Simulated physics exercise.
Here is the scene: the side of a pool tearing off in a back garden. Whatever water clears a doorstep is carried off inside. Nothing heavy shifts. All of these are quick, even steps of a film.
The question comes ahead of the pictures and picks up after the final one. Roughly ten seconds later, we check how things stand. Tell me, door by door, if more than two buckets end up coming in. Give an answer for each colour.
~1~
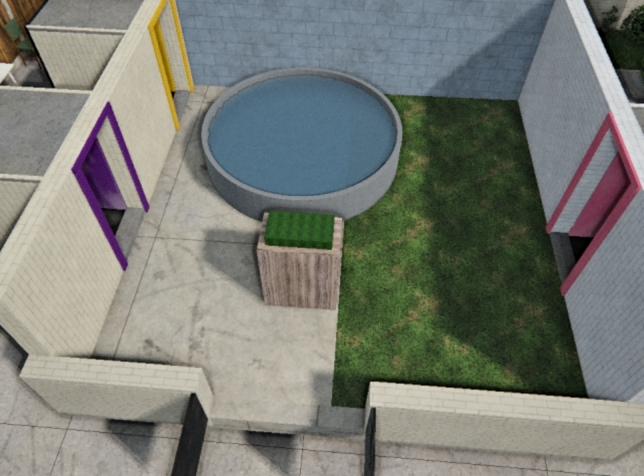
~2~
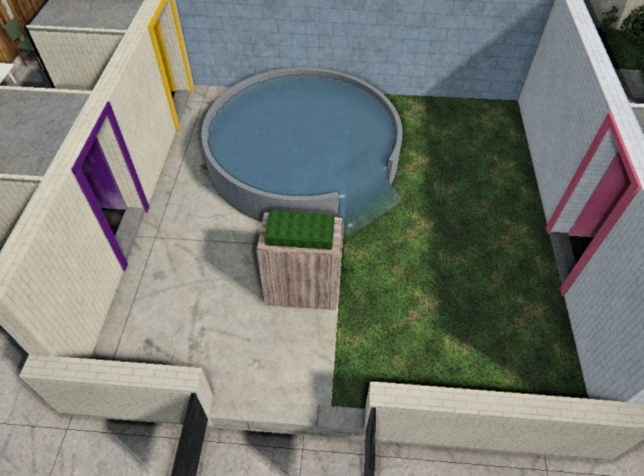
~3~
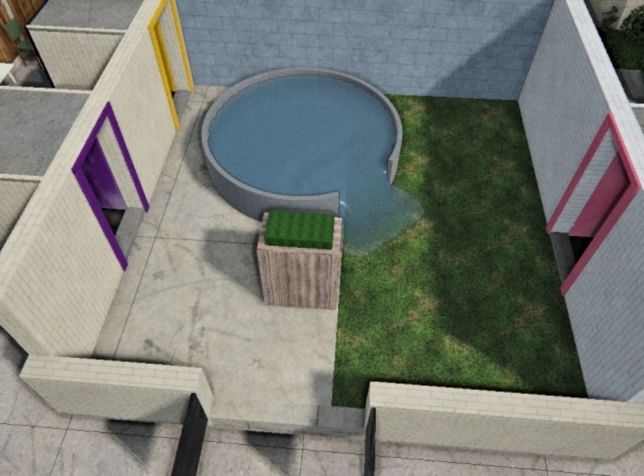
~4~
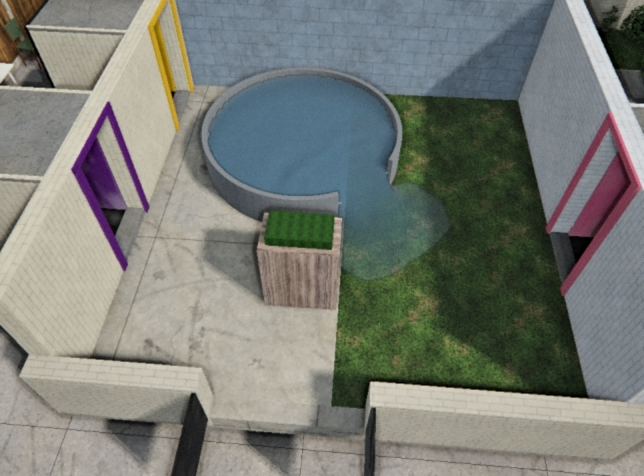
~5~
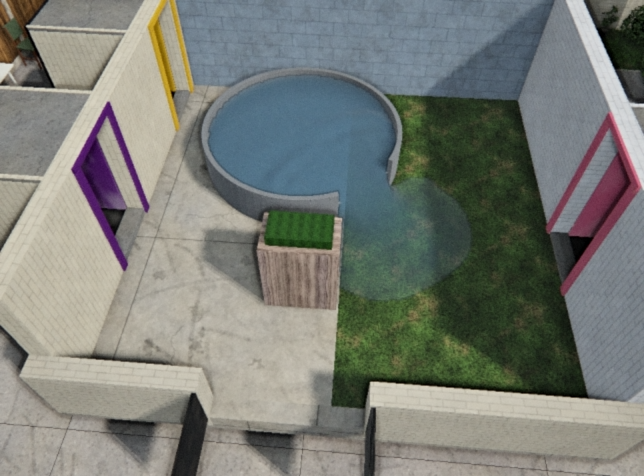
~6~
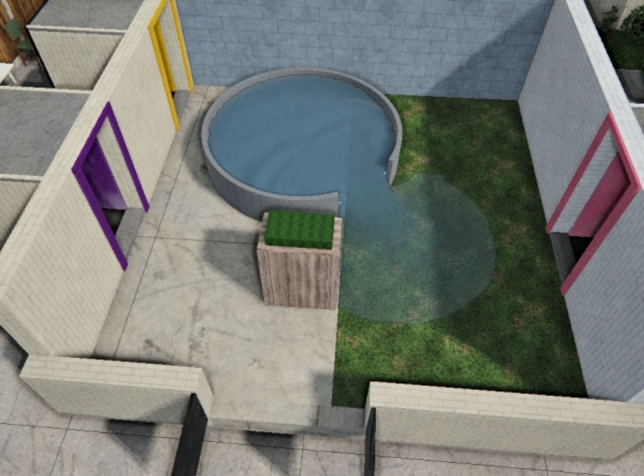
Outcome: Most likely the pink door will exceed two buckets, most likely the purple door will not exceed two buckets, most likely the yellow door will not exceed two buckets.
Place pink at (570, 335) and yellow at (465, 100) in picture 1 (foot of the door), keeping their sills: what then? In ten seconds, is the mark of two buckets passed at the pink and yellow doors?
The pink door overflows, and the yellow door falls short.
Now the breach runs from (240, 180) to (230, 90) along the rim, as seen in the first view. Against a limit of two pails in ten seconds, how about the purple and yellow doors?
In brief: Purple exceeds the mark and yellow exceeds the mark.
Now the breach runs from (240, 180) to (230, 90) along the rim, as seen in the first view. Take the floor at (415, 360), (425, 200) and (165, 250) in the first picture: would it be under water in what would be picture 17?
Going through them one by one, I'd say high and dry, then high and dry, then waterlogged.
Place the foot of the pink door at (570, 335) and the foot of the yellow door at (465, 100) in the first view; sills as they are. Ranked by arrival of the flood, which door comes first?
My pick is the one in pink.
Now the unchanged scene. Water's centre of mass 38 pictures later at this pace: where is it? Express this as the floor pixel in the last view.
That puts it at around (356, 214).
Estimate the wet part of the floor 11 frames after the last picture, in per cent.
That works out to some 45 in a hundred.
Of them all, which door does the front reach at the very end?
I'd go with the one in yellow.
A moment on, water covers 25 % of the floor; the pink door not reached, the purple door not reached, the yellow door not reached.
Next, water covers 45 % of the floor; the pink door under two buckets in, the purple door not reached, the yellow door not reached.
Then, water covers 50 % of the floor; the pink door over two buckets in, the purple door not reached, the yellow door not reached.
Later, water covers 75 % of the floor; the pink door far over two buckets in, the purple door wet at the sill, nothing in, the yellow door not reached.
In the end, water covers 95 % of the floor; the pink door far over two buckets in, the purple door wet at the sill, nothing in, the yellow door wet at the sill, nothing in.
